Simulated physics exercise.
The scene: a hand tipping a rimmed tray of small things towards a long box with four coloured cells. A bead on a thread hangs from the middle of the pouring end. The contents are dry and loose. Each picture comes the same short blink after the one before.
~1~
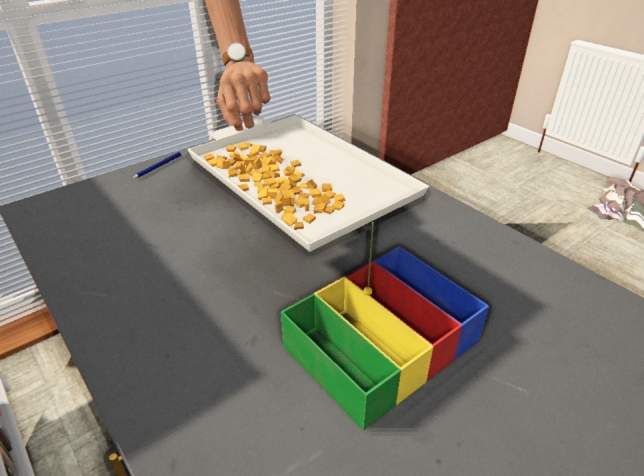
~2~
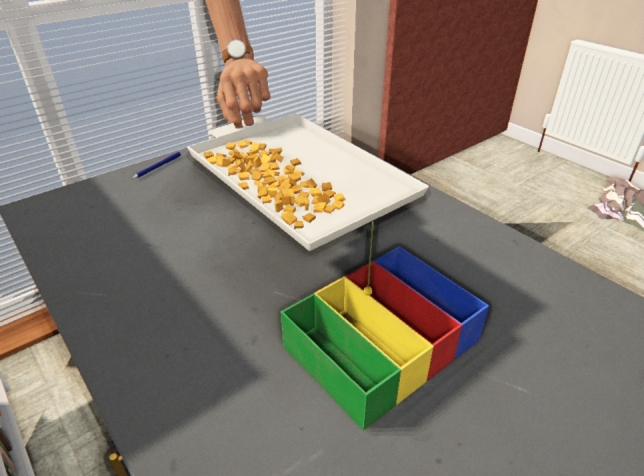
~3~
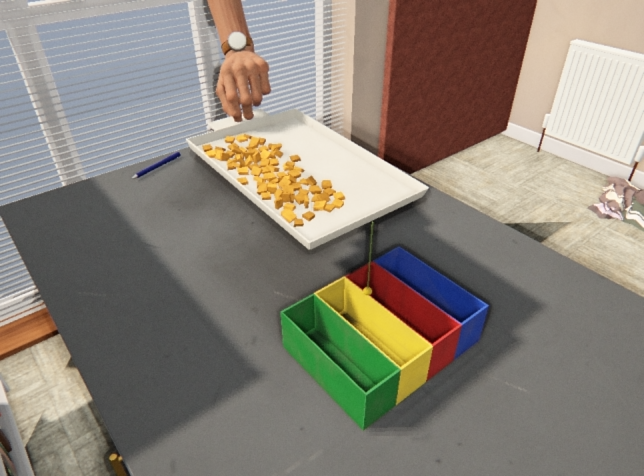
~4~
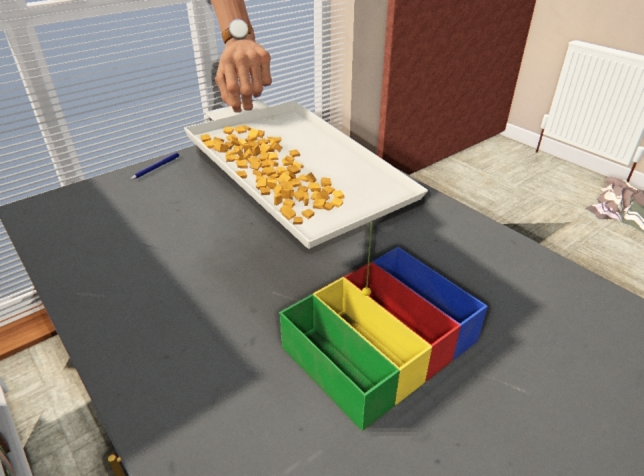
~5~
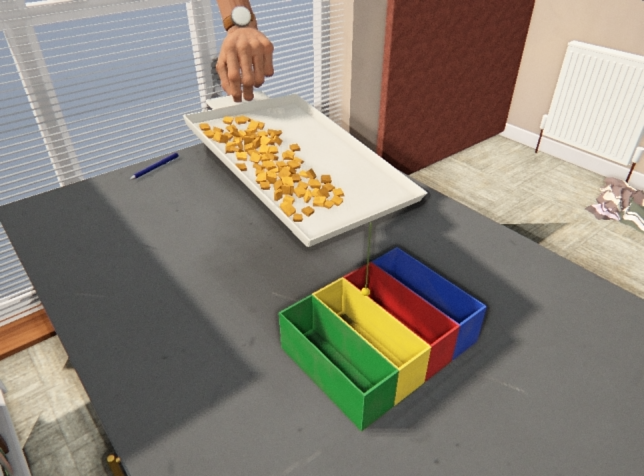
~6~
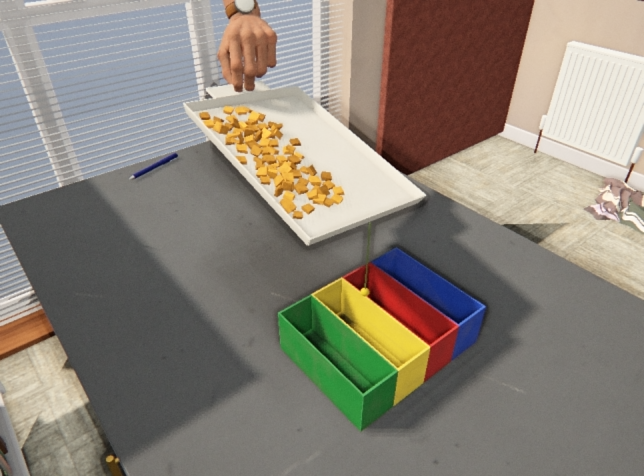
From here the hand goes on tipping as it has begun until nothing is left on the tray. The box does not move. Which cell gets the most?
The blue one ends fullest.
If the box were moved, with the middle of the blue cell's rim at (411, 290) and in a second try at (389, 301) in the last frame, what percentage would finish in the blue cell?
First some 50, then 20 per cent.
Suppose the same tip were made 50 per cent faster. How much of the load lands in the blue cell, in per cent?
It comes to 70 per cent or so.
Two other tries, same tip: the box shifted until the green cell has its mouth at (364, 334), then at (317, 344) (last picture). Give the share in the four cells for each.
In turn 100 and 70 in a hundred.
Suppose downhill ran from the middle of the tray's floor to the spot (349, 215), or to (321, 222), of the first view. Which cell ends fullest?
One: Green. Two: The green cell.
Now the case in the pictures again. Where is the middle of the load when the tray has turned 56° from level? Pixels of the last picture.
Roughly at (382, 190).
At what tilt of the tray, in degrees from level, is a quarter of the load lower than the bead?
Around 70° of tilt.
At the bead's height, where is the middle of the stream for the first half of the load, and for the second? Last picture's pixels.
Early half (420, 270), late half (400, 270).
Soon, tray tipped steeply; nearly all on the tray; a stray few falling or outside the box.
A while on, tray tipped right over; about half on the tray; about a third in the blue cell; a small part in the red cell; a small part falling or outside the box.
Towards the end, tray tipped past a quarter turn; about two thirds in the blue cell; about a quarter in the red cell; a small part in the yellow cell; a small part falling or outside the box.
Finally, tray tipped past a quarter turn; about two thirds in the blue cell; about a quarter in the red cell; a small part in the yellow cell; none in the green cell; a small part outside the box.
